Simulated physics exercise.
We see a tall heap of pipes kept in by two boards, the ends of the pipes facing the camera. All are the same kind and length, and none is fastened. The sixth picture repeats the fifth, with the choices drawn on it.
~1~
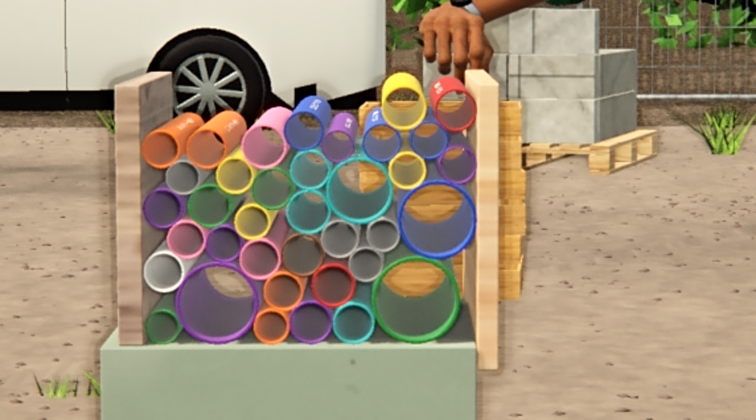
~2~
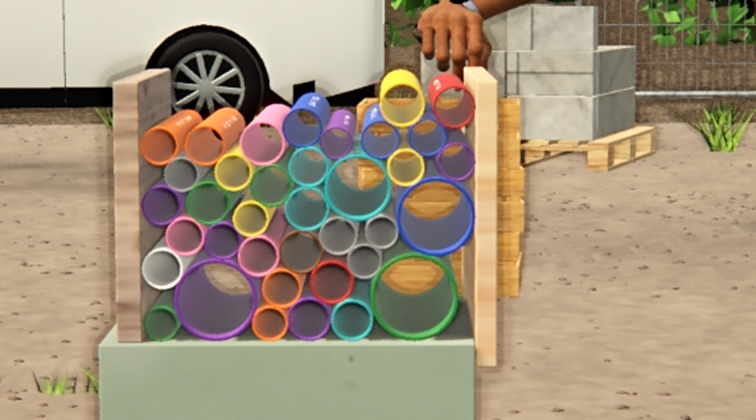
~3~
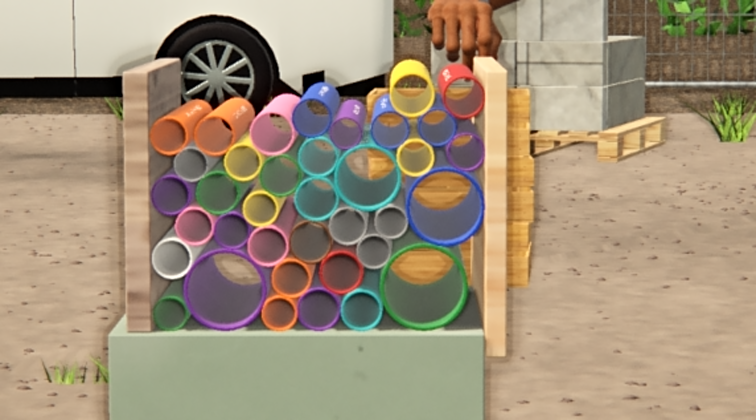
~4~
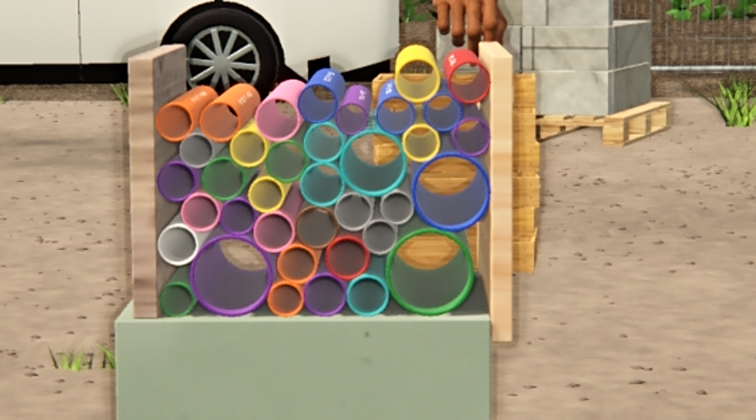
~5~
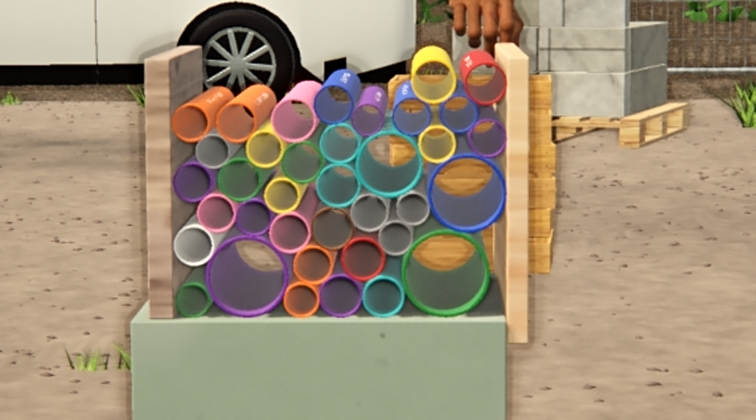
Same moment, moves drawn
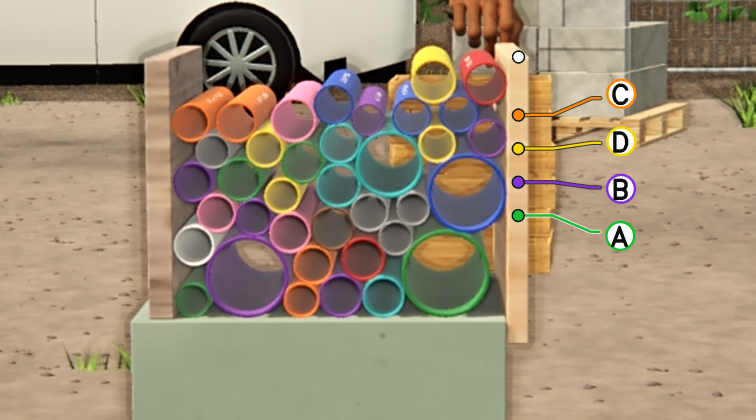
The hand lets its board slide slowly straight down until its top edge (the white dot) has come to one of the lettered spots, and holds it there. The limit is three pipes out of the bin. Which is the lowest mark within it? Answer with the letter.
The lowest mark that will do is D.
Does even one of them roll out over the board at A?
Yes.
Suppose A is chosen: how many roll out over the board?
It comes to four.
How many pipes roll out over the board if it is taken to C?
The count is none.
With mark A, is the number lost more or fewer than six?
It loses fewer than six.
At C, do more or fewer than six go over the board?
It loses fewer than six.
On the marked copy, A at (518, 216); B at (518, 182); C at (518, 115); D at (518, 149); the white dot at (518, 57).
Taking D. A third of the way, top of the board (508, 106).
Two thirds of the way, top of the board (508, 148).
When it is over, top of the board (508, 148), one out over the board.
As for the rest, A four out over the board; B four out over the board; C none out over the board.
